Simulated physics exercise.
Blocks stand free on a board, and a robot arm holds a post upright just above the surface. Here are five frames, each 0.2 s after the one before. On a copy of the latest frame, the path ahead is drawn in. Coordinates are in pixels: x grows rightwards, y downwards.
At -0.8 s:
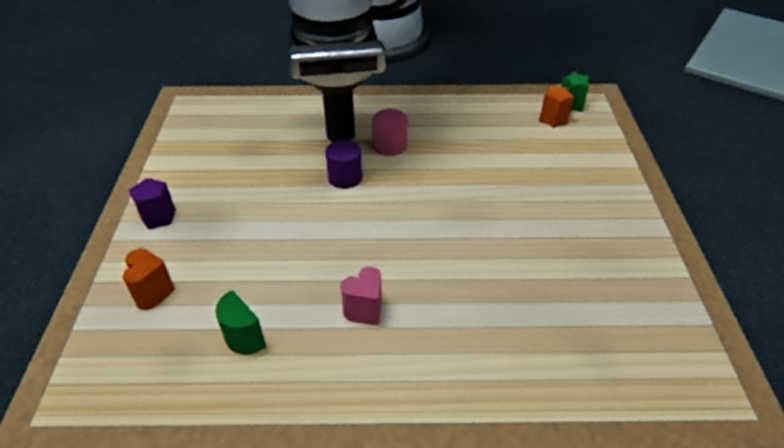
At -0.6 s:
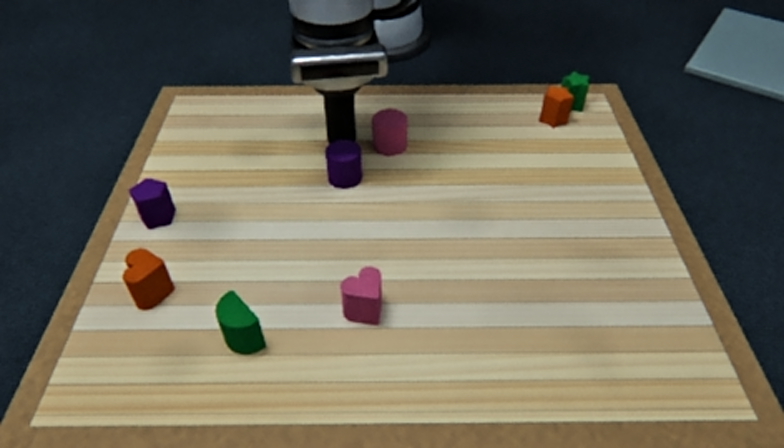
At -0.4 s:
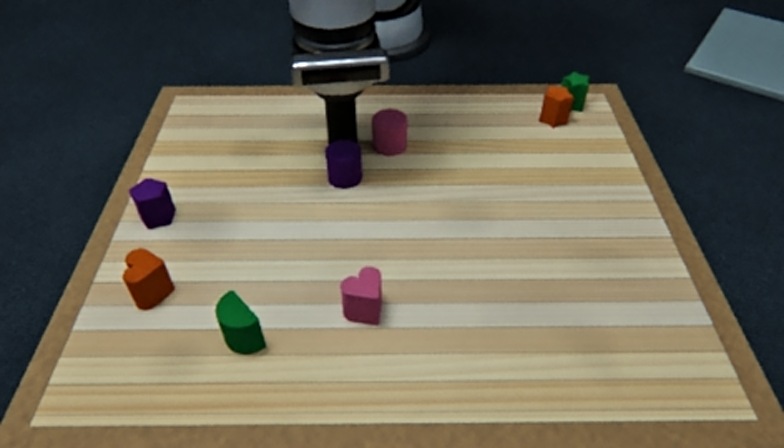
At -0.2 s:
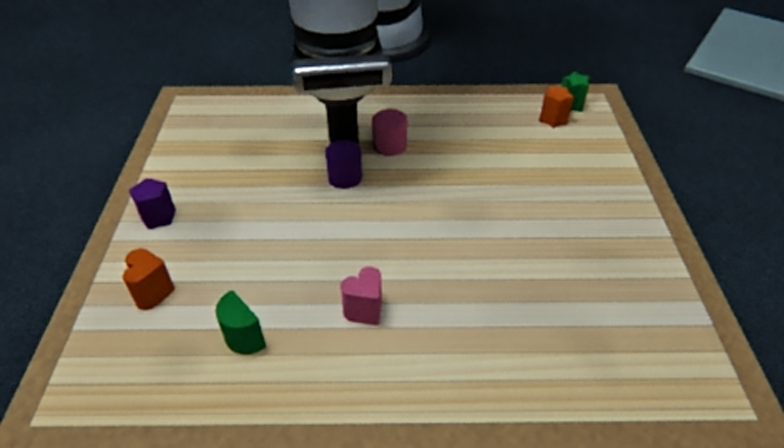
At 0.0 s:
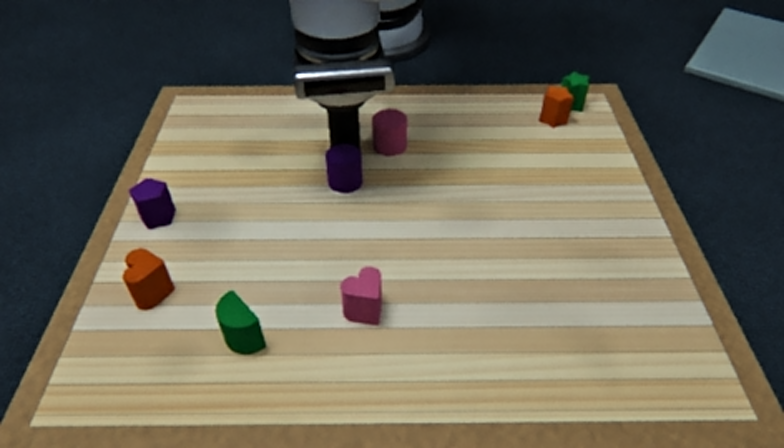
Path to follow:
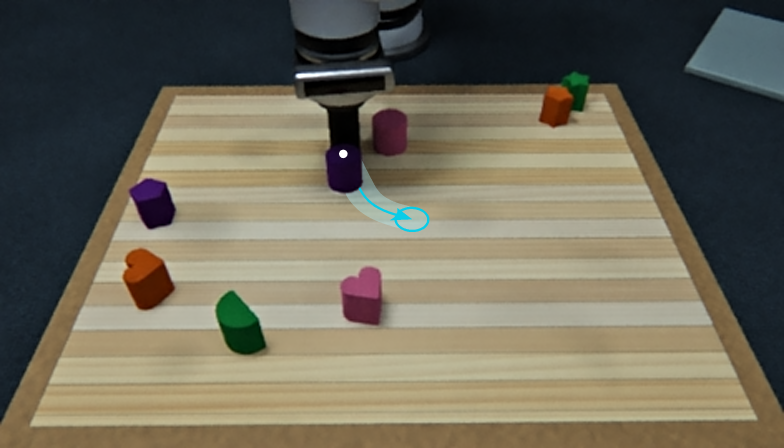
A robot arm holds a dark upright post at the far edge of a pale striped wooden board, seen from above and in front by a still camera. A purple and a pink round block sit near the post, with purple, orange, green and pink blocks to the left and nearer, and orange and green ones at far right. The post creeps toward the viewer, finally nudging the purple round block very slightly.
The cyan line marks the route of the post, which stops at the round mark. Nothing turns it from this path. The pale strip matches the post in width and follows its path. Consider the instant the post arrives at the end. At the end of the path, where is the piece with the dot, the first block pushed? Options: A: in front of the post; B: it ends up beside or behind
My pick is B.
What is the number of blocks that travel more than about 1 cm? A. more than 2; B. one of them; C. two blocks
I choose B.
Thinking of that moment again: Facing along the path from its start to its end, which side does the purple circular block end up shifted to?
Facing from start to end, it shifts right.
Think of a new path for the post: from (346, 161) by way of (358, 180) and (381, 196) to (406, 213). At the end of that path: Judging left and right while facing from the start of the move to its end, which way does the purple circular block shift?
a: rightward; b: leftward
a: Rightward.
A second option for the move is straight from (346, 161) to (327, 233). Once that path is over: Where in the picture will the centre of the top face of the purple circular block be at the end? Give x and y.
That would be at about pixel (353, 220).
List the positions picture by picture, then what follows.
Lower end of the post at (341, 135), tops of blocks, purple circular block at (343, 150), pink circular block at (390, 118), in the first picture.
Post at (342, 139), blocks as before, in the second picture.
Post at (343, 143), blocks as before, in the third picture.
Post at (344, 148), blocks as before, in the fourth picture.
Post at (343, 154), purple circular block at (343, 154), pink circular block at (390, 118), in the fifth picture.
The drawn path runs from (346, 161) over (357, 184) and (376, 206) to (412, 219); the dot is on the purple circular block.
What follows on the original path. One third of the way, post at (357, 176); purple circular block at (343, 177).
Two thirds of the way, post at (376, 199); purple circular block at (343, 191).
At the end, post at (412, 211); purple circular block at (343, 191); pink circular block not moved.
